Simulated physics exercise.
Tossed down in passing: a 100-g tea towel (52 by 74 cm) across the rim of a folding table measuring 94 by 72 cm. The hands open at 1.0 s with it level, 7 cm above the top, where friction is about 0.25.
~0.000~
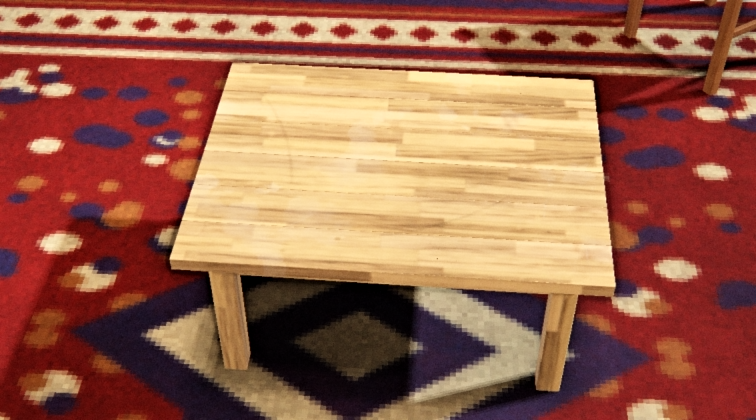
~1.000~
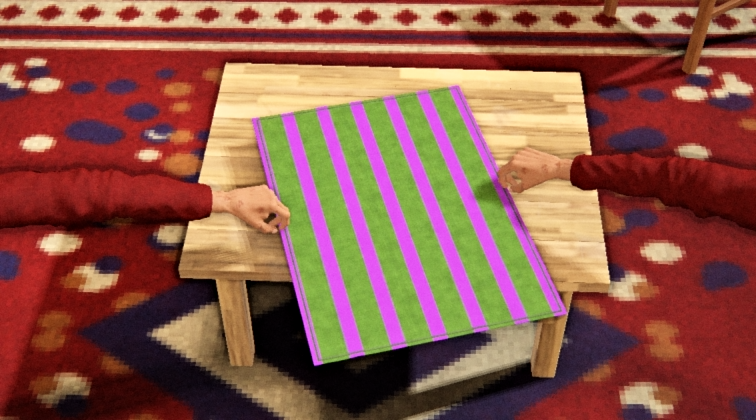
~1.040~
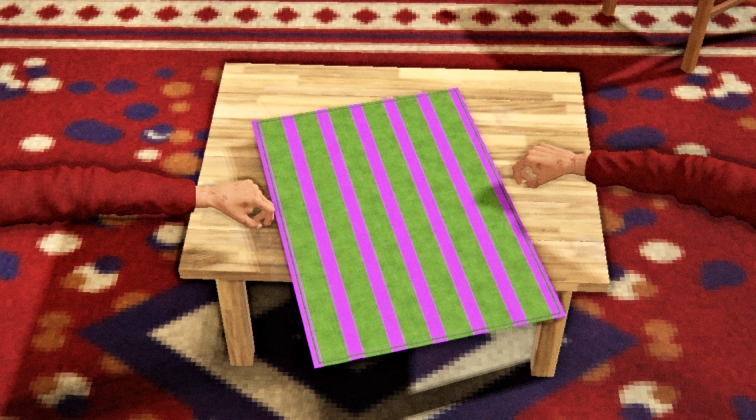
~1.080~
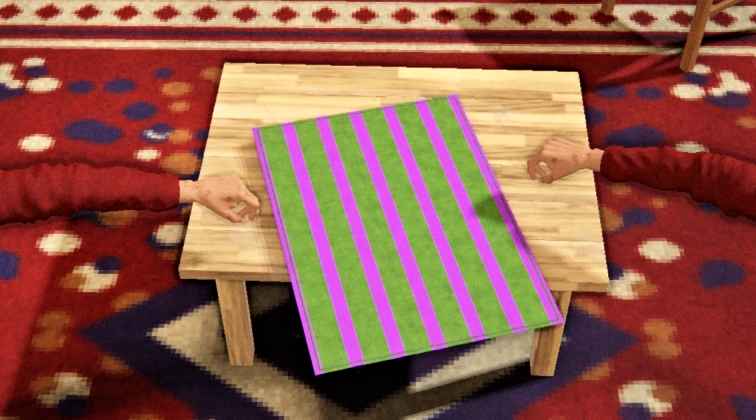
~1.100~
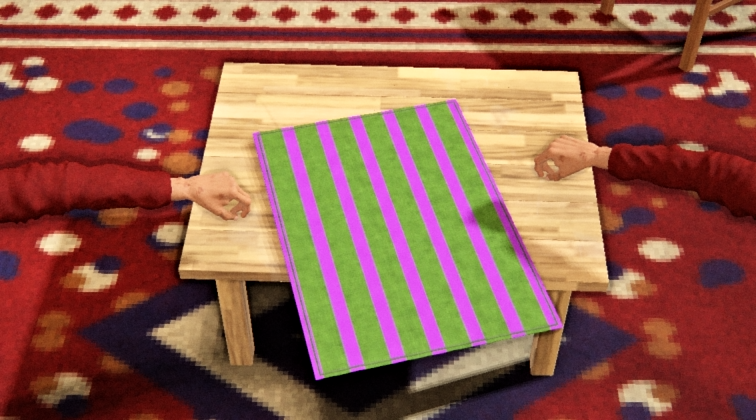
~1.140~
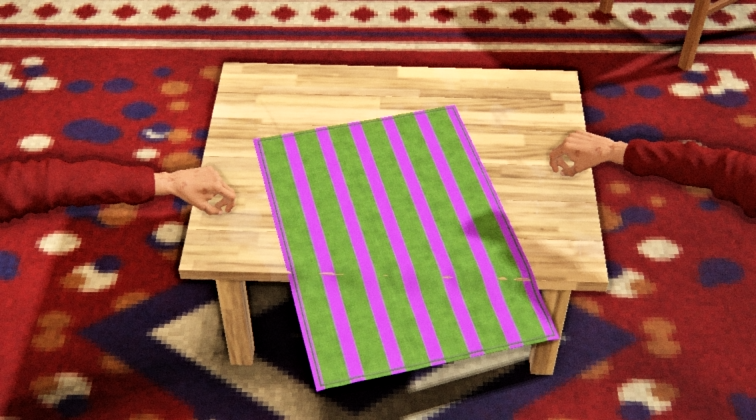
Green and magenta striped cloth lying askew over a wooden table's front edge, slipping slightly toward the viewer after two hands release it.
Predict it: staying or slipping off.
In the end the tea towel falls off.
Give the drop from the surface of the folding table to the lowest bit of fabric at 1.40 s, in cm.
About 30 cm.
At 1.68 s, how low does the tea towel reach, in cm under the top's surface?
Some 36 cm.
After 1.4 s, 60 % of the tea towel is still over the top.
After 1.7 s, 50 % of the tea towel is still over the top.
After 1.9 s, 35 % of the tea towel is still over the top.
After 2.2 s, 25 % of the tea towel is still over the top.
After 4.4 s, 0 % of the tea towel is still over the top.
